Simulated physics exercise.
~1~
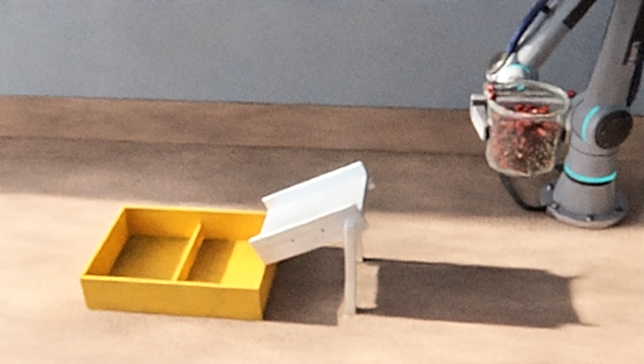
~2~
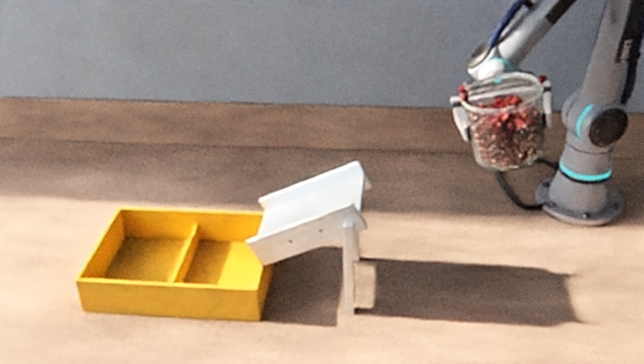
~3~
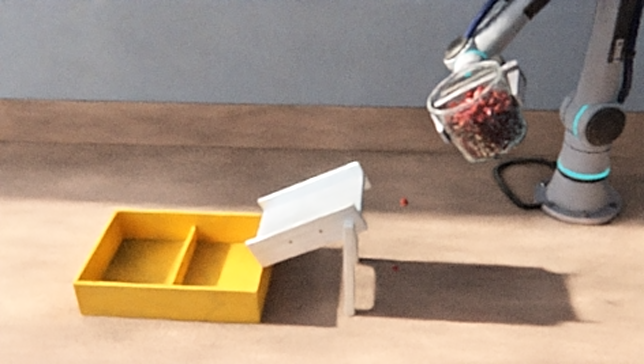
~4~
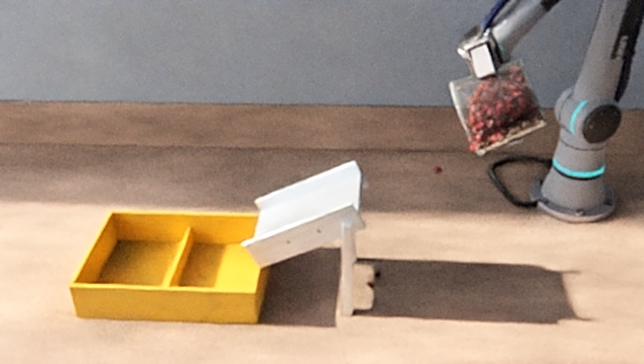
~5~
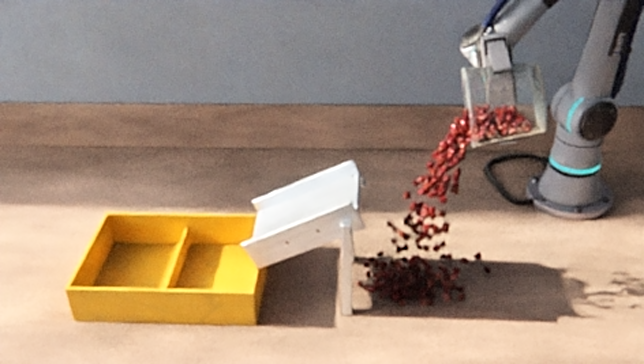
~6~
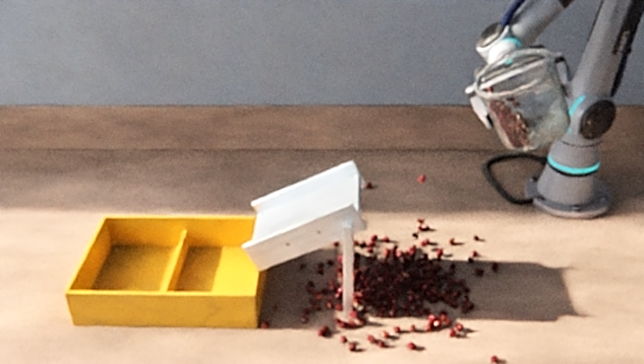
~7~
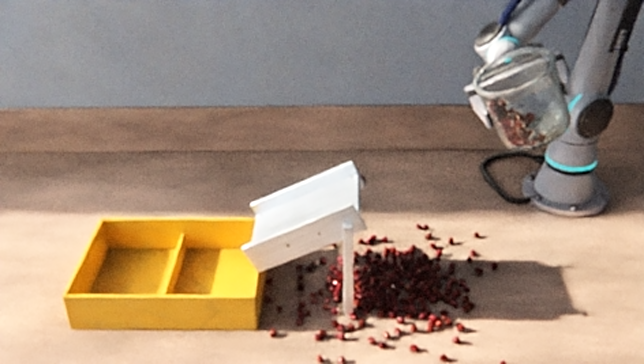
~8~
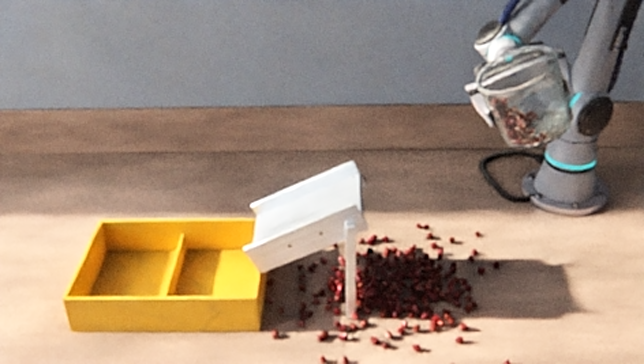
A robot arm tips a clear tumbler, spilling most red beans beside the white chute.
